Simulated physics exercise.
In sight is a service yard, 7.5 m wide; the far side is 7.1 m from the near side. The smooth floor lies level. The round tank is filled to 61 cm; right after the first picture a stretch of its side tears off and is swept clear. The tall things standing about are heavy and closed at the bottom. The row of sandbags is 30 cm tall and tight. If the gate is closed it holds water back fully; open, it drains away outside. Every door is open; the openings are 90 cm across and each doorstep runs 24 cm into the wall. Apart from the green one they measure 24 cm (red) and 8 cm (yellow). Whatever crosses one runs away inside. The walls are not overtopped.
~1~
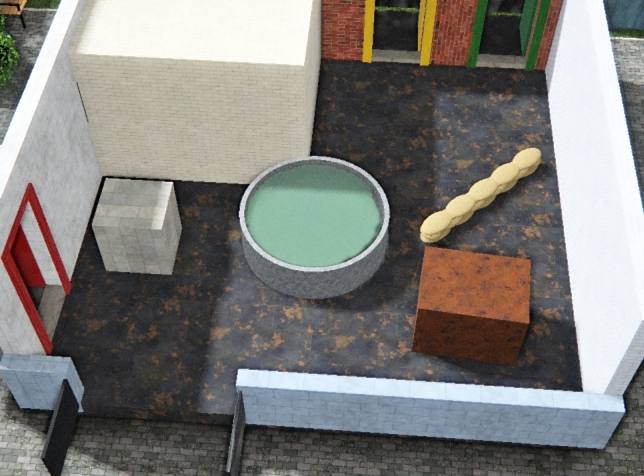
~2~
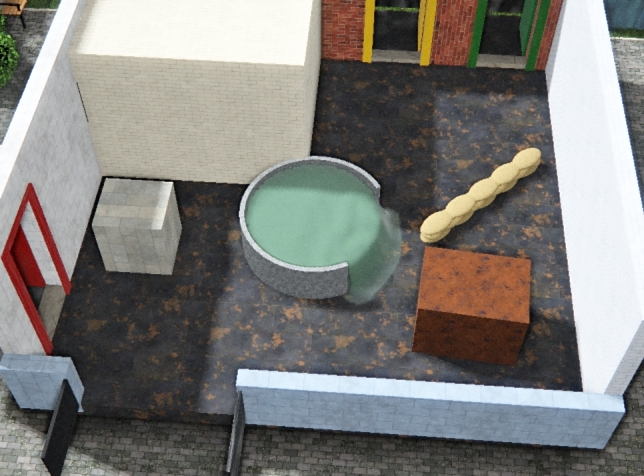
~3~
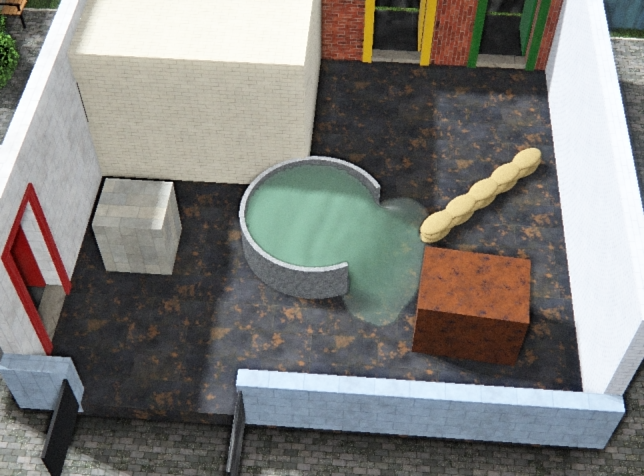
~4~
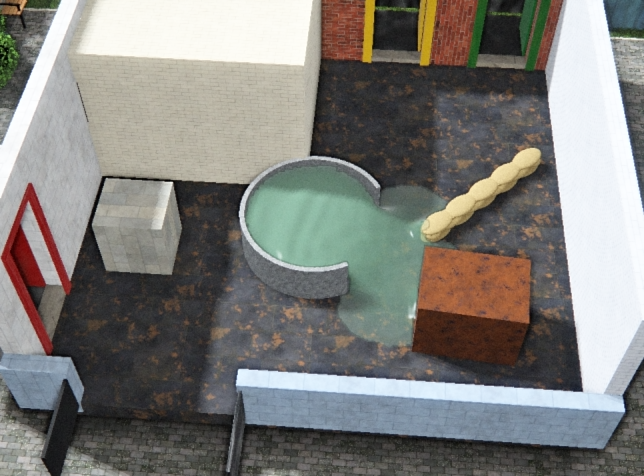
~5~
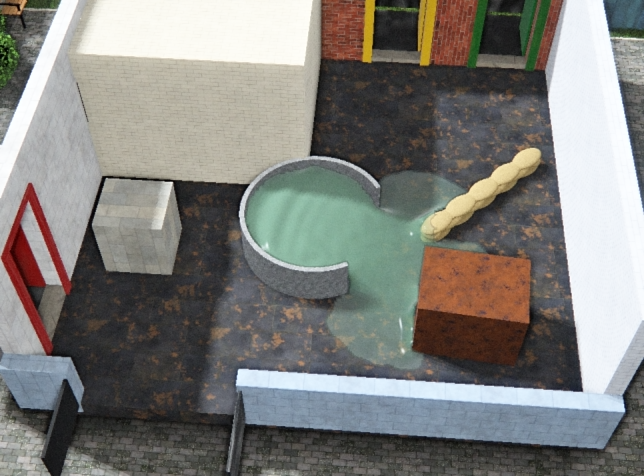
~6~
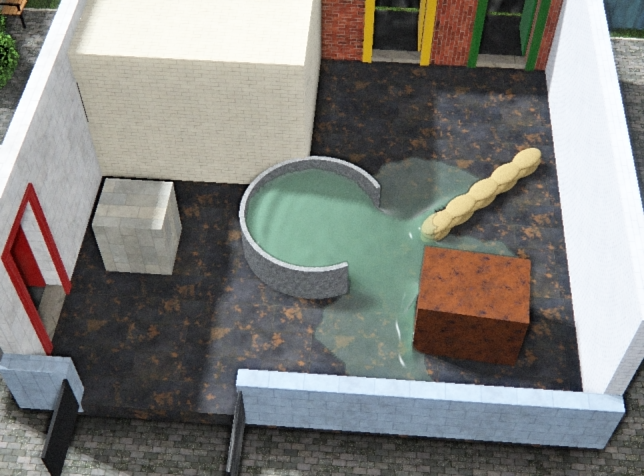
The footage shows a walled yard with a round grey tank of greenish water; a stretch of its right side opens, and water pours out, spreading across the dark floor around a rusty-brown block and a pale twisted column.
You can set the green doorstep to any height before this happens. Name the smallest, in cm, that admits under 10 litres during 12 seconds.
About 14.5 cm.
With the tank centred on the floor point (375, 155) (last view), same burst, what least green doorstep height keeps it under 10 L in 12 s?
About 36 cm.
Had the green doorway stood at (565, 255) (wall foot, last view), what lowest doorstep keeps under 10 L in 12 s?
About 30 cm.
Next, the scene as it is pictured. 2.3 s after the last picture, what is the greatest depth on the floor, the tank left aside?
About 26 cm.
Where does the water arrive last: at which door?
Last comes the red one.
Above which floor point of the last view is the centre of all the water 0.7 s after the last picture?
Around (372, 254).
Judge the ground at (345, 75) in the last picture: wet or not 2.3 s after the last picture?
It is not reached.
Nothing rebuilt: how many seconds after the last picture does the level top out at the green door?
Around 2.8 s.
Then, 0.7 s after the last picture water covers 25 % of the floor, deepest (36 cm) near (564, 290); it has not reached the green door.
Then, 2.3 s after the last picture water covers 55 % of the floor, deepest (26 cm) near (530, 181); 13 cm at the green door, 0 litres in over its 10 cm doorstep.
Then, 11.3 s after the last picture water covers 95 % of the floor, deepest (8 cm) near (102, 181); 5 cm at the green door, 42 litres in over its 10 cm doorstep.
At the green door as built, the water peaked near 18 cm, 2.9 s after the last picture.
Run again over the same 12 s with other heights there, 20 litres in over 12.5 cm, 4 litres over 17 cm. The limit of 10 litres is kept from about 14.5 cm up.
